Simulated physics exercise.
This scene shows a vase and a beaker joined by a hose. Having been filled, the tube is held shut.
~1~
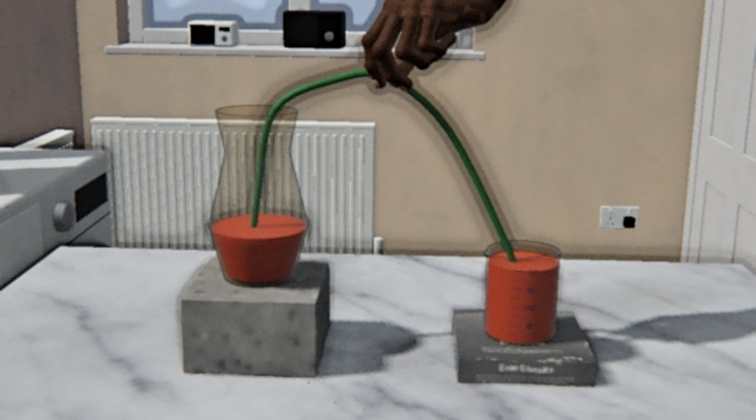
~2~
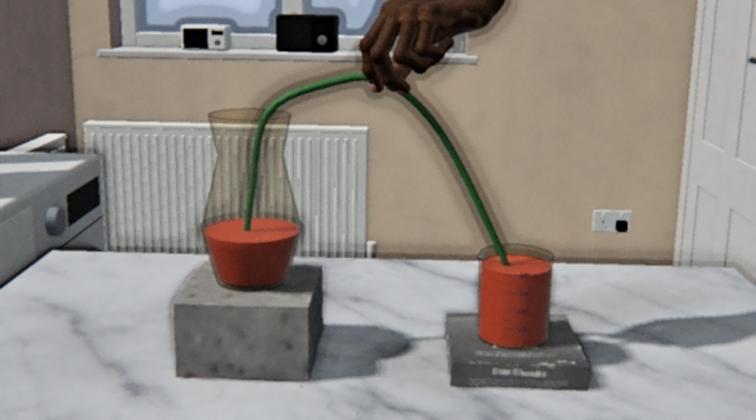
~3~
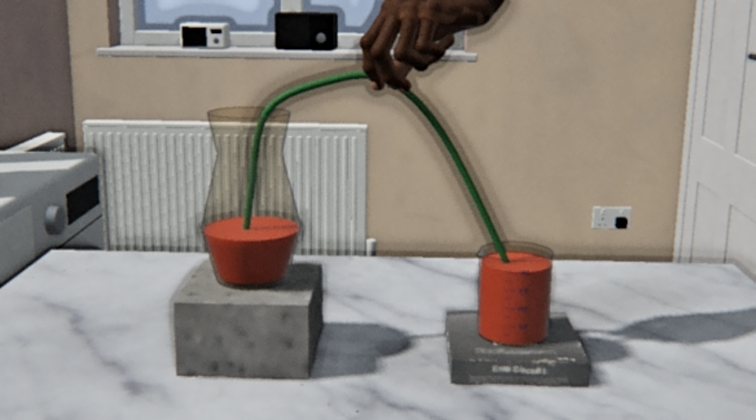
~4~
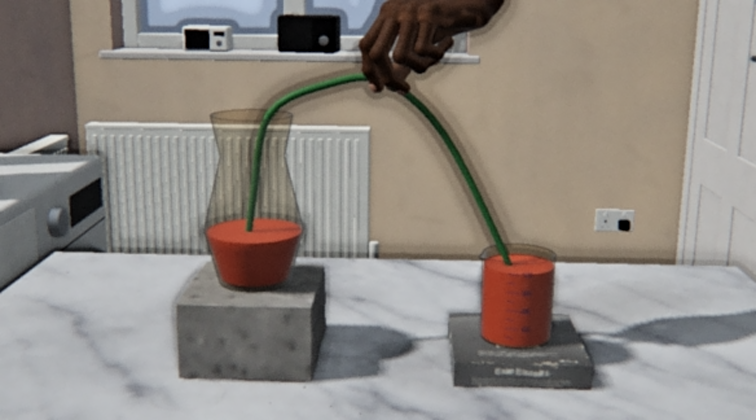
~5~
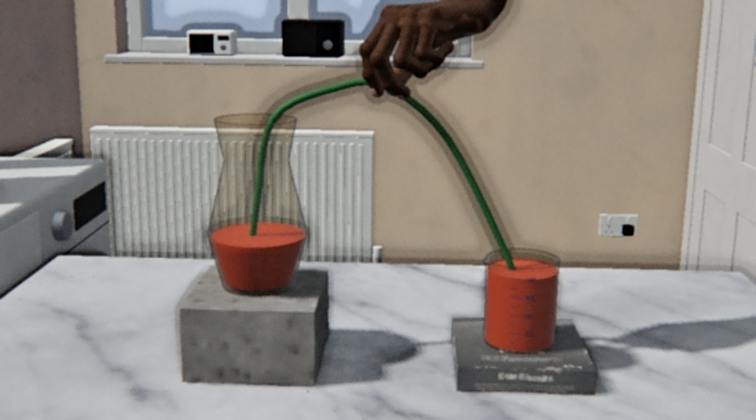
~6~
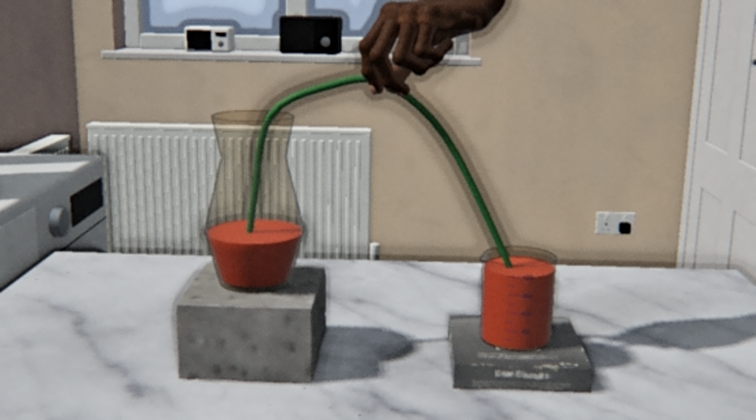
A dark-skinned hand reaches in from the top, pinching a green hose above a white marble-patterned table, seen from the front in a room with a radiator and window behind. The hose arches from a clear vase, about a quarter full of red liquid on a grey block at left, to a nearly full beaker on a dark packet at right. The hand stays clamped and the liquid levels hold steady, while the camera shifts very slightly.
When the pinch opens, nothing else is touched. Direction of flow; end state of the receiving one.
Flow: Right. Taker: Overflowing.
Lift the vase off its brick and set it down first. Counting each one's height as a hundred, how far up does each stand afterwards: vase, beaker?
About 40 percent first and 50 percent second.
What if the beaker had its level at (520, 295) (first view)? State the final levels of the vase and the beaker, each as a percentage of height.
15 % and 90 %, in that order.
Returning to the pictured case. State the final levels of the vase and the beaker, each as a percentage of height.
20 and 100 per cent, roughly.
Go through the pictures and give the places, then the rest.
In the first frame, fingers on the hose; vase (258, 192) about a quarter full, up on the brick; beaker (521, 291) nearly full, up on the packet.
In the second frame, still shut; vase about a quarter full, surface at (252, 231); beaker nearly full, surface at (516, 265).
In the third frame, the hose is pinched; vase (250, 194) about a quarter full; beaker (514, 292) nearly full.
In the fourth frame, nothing flows; vase about a quarter full, surface at (254, 231); beaker nearly full, surface at (518, 265).
In the fifth frame, fingers on the hose; vase (257, 201) about a quarter full, up on the brick; beaker (521, 299) nearly full, up on the packet.
In the sixth frame, still shut; vase about a quarter full, surface at (255, 232); beaker nearly full, surface at (519, 267).
A moment on, the vase is about a quarter full; the beaker is nearly full.
Further on, the vase is about a quarter full; the beaker is full to the brim; a puddle lies under the lower one.
When it is over, the vase is about a quarter full; the beaker is full to the brim; a puddle lies under the lower one; the two surfaces are level.
